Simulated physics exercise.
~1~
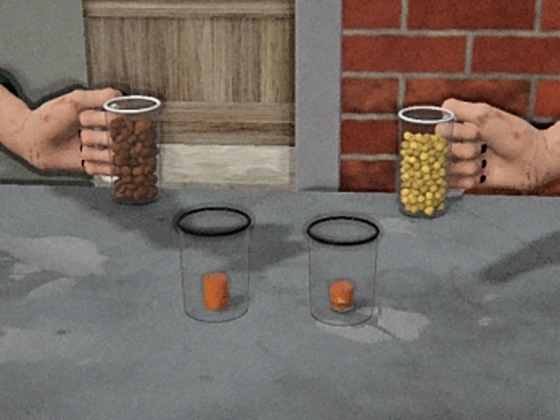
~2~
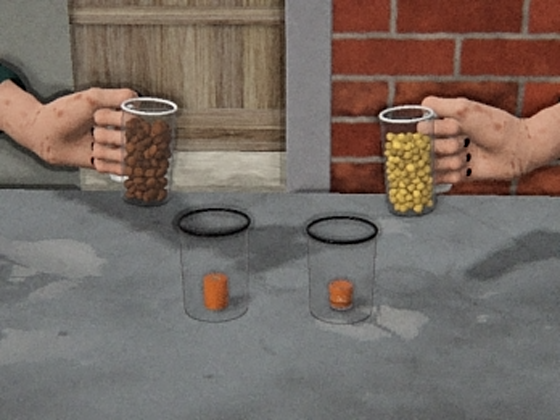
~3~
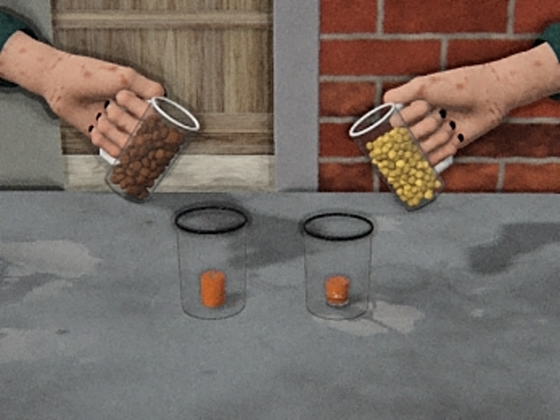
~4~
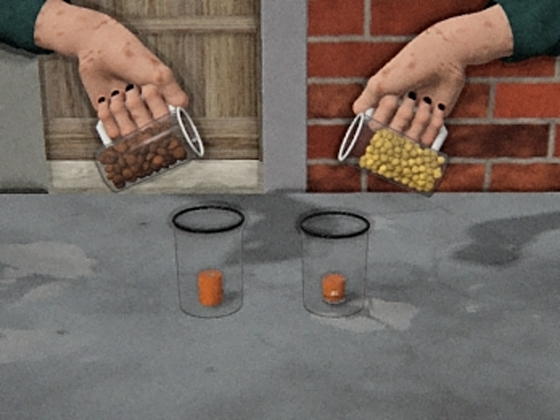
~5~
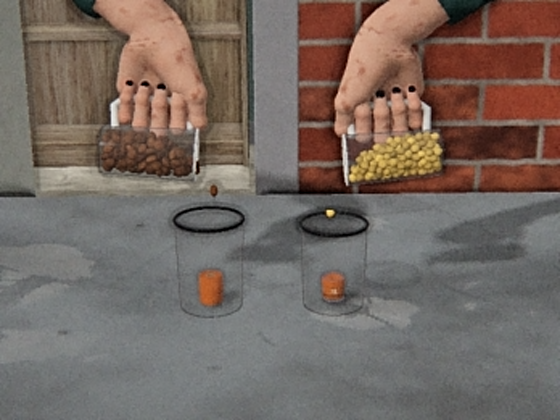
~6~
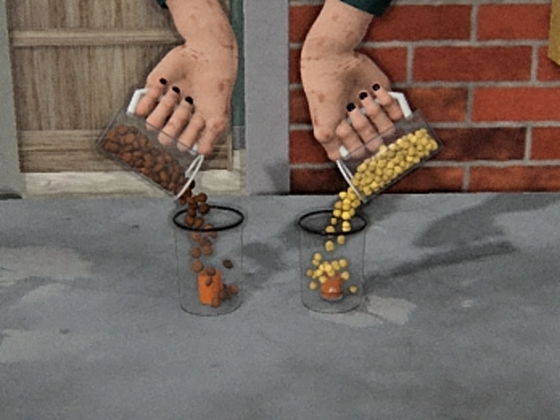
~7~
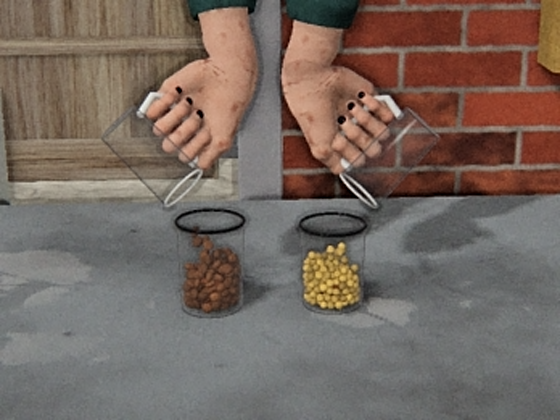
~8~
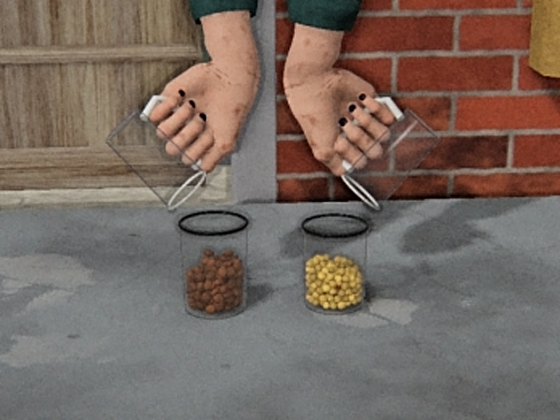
Two hands tipped clear cups of brown and yellow pieces over two see-through containers, each holding a small orange object, and the pieces tumbled in until both objects were buried, leaving the containers about half full and the upturned cups empty.
